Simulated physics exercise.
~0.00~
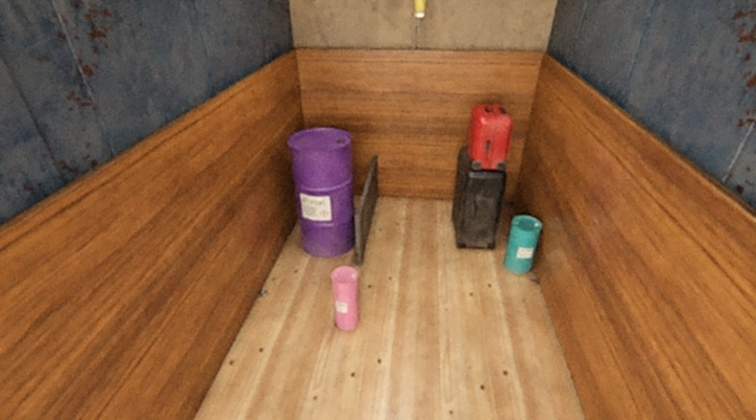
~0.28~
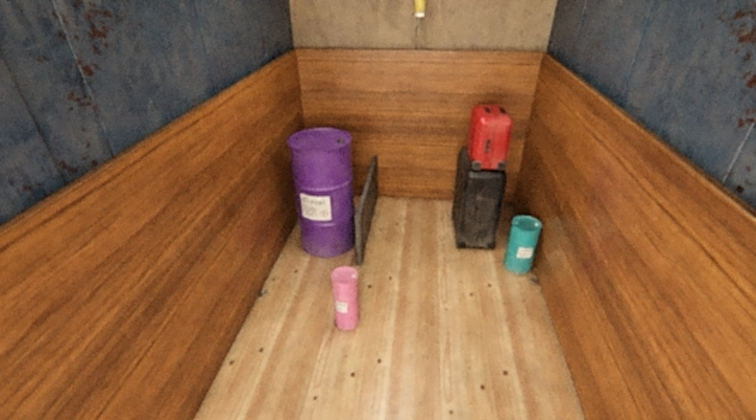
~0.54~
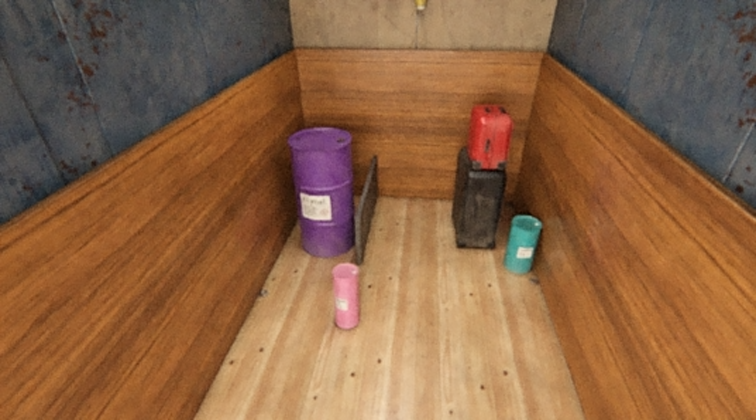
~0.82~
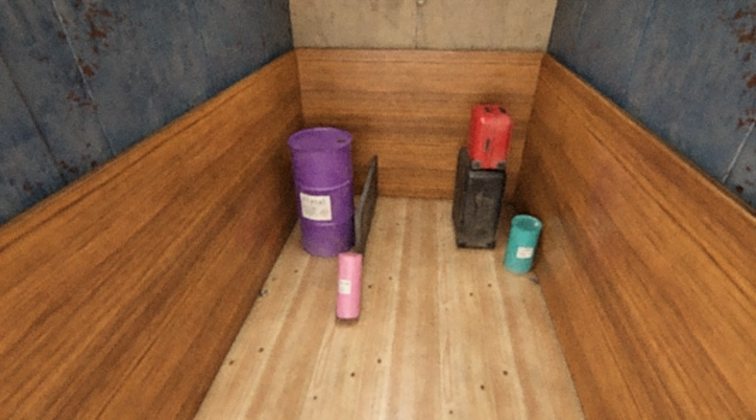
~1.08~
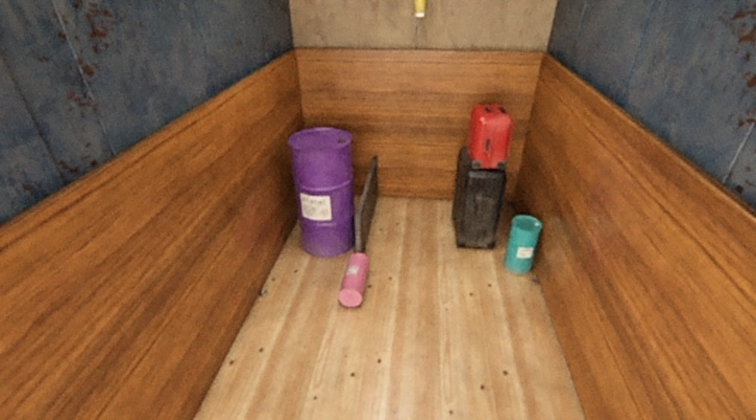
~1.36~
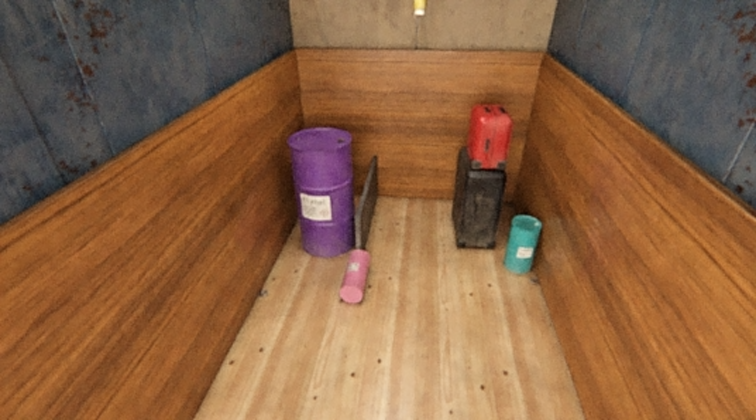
A large purple drum stands at the back left of a wood-lined load bay with blue upper walls, seen from behind and slightly above, looking towards the front wall. A dark low board stands beside it, a pink canister nearer, and a red case on a black one at right by a turquoise canister. The pink canister tilts forwards, away from the viewer, and topples onto its side, while the rest stay in place and the view holds still.
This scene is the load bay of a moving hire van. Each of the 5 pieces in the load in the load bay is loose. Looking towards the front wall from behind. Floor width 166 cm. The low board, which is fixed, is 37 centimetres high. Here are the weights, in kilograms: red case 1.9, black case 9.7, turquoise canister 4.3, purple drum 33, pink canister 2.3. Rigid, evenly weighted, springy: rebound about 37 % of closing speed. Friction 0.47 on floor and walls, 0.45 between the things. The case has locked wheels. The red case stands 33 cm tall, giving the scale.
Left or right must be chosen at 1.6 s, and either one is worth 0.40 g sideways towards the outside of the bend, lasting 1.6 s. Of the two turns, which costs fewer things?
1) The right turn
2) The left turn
The left turn (2).
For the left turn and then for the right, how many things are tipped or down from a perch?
Turn left = 2, turn right = 3.
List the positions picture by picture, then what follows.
Steady run; red case (489, 137); black case (477, 197), in the first picture.
Load feels 0.32 g forwards; pink canister (346, 299); turquoise canister (522, 245), in the second picture.
Load feels 0.45 g forwards; pink canister (347, 296) tilted 4°; purple drum (325, 193), in the third picture.
Load feels 0.15 g forwards; pink canister (349, 285) tilted 31°; turquoise canister (522, 245), in the fourth picture.
Steady run; pink canister (355, 279) on its side; turquoise canister (522, 245), in the fifth picture.
Steady run; red case (489, 137); black case (477, 197), in the sixth picture.
Turning left. By 2.36 s, load feels 0.40 g right; red case tilted 14° near (521, 137); black case tilted 14° near (488, 195); pink canister on its side.
By 2.86 s, load feels 0.40 g right; black case tilted 23° near (496, 194); red case 25 cm from its spot near (531, 131); pink canister on its side.
By 4.36 s, steady run; red case on its side near (451, 146); pink canister on its side.
When it is over (5.4 s), down from a perch, red case; lying over in the load bay, pink canister; the other 3 within 15 cm of the start. End places, in pixels of the last picture, red case near (396, 223), black case near (477, 197).
Turning right instead, red case, black case and pink canister tipped over or down from a perch, 3 of 5 in all.
